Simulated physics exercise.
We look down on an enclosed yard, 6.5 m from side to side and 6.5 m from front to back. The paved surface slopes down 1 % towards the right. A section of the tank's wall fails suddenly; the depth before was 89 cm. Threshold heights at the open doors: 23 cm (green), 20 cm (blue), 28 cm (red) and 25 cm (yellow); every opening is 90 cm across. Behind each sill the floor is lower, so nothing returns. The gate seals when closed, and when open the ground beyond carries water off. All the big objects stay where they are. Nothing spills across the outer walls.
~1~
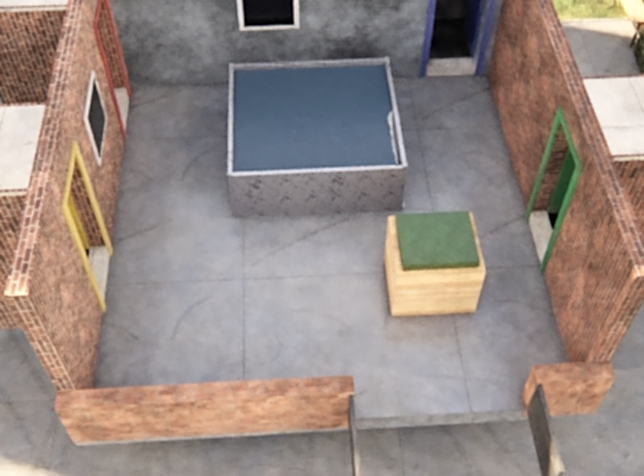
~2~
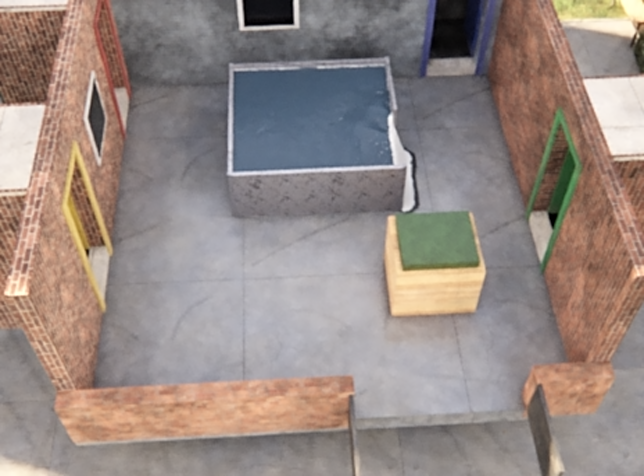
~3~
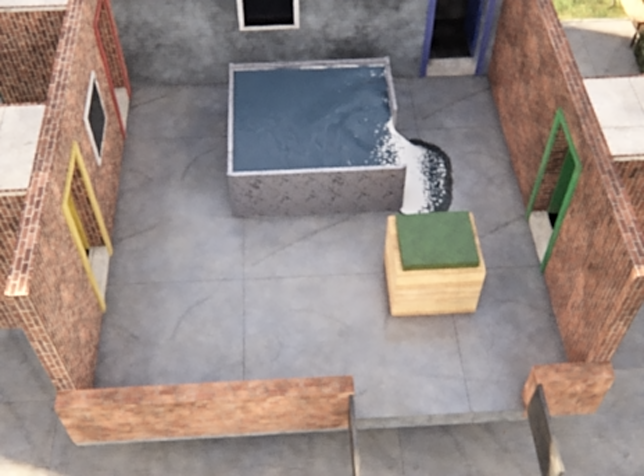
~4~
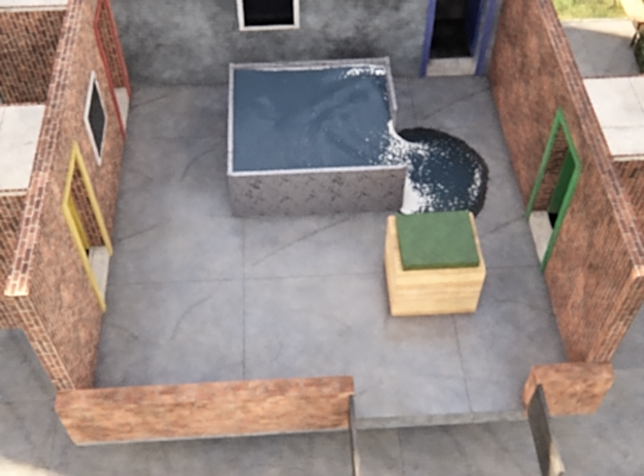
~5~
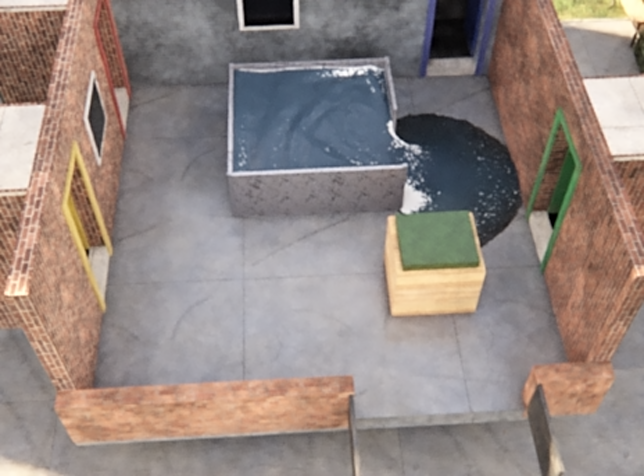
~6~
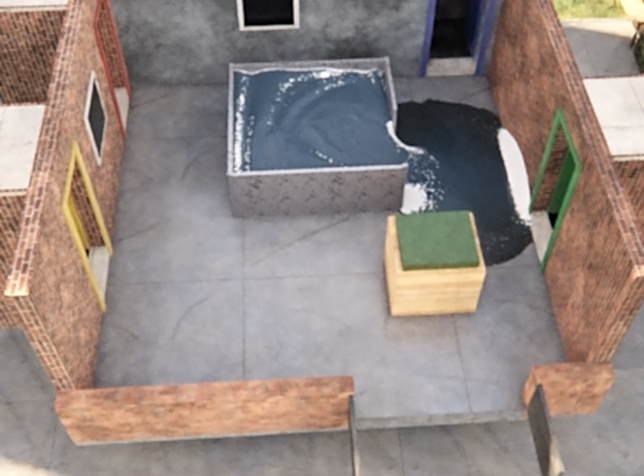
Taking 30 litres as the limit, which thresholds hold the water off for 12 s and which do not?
The water let in: At the green door it passes the limit; at the blue door it goes over the limit; at the red door it does not reach the limit; at the yellow door it keeps below the limit.
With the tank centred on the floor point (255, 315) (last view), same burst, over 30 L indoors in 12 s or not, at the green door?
Then: Green under.
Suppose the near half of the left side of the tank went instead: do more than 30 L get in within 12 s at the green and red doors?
Against that limit: Green not over, red not over.
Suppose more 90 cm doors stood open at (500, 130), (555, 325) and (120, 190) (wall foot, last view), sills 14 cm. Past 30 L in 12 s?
In turn: Past it, past it, not over.
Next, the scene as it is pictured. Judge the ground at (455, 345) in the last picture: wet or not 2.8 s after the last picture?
It is flooded.
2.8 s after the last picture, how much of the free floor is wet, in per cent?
Near 45 per cent is wet.
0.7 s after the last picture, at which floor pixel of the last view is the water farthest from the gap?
At about (569, 366).
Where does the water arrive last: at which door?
It is the yellow one.
Then, 0.7 s after the last picture water covers 20 % of the floor and is deepest (60 cm) near (507, 182); green door 38 cm at the sill, 10 L in, blue door 14 cm at the sill, 0 L in, red door not reached, yellow door not reached.
Then, 1.5 s after the last picture water covers 30 % of the floor and is deepest (54 cm) near (507, 182); green door 37 cm at the sill, 73 L in, blue door 37 cm at the sill, 29 L in, red door not reached, yellow door not reached.
Then, 2.8 s after the last picture water covers 45 % of the floor and is deepest (40 cm) near (573, 378); green door 27 cm at the sill, 126 L in, blue door 35 cm at the sill, 154 L in, red door not reached, yellow door not reached.
Then, 6.3 s after the last picture water covers 95 % of the floor and is deepest (25 cm) near (566, 355); green door 18 cm at the sill, 142 L in, blue door 20 cm at the sill, 234 L in, red door 17 cm at the sill, 0 L in, yellow door 10 cm at the sill, 0 L in.
Then, 11.3 s after the last picture water covers 100 % of the floor and is deepest (16 cm) near (379, 309); green door 13 cm at the sill, 142 L in, blue door 12 cm at the sill, 235 L in, red door 10 cm at the sill, 0 L in, yellow door 10 cm at the sill, 0 L in.
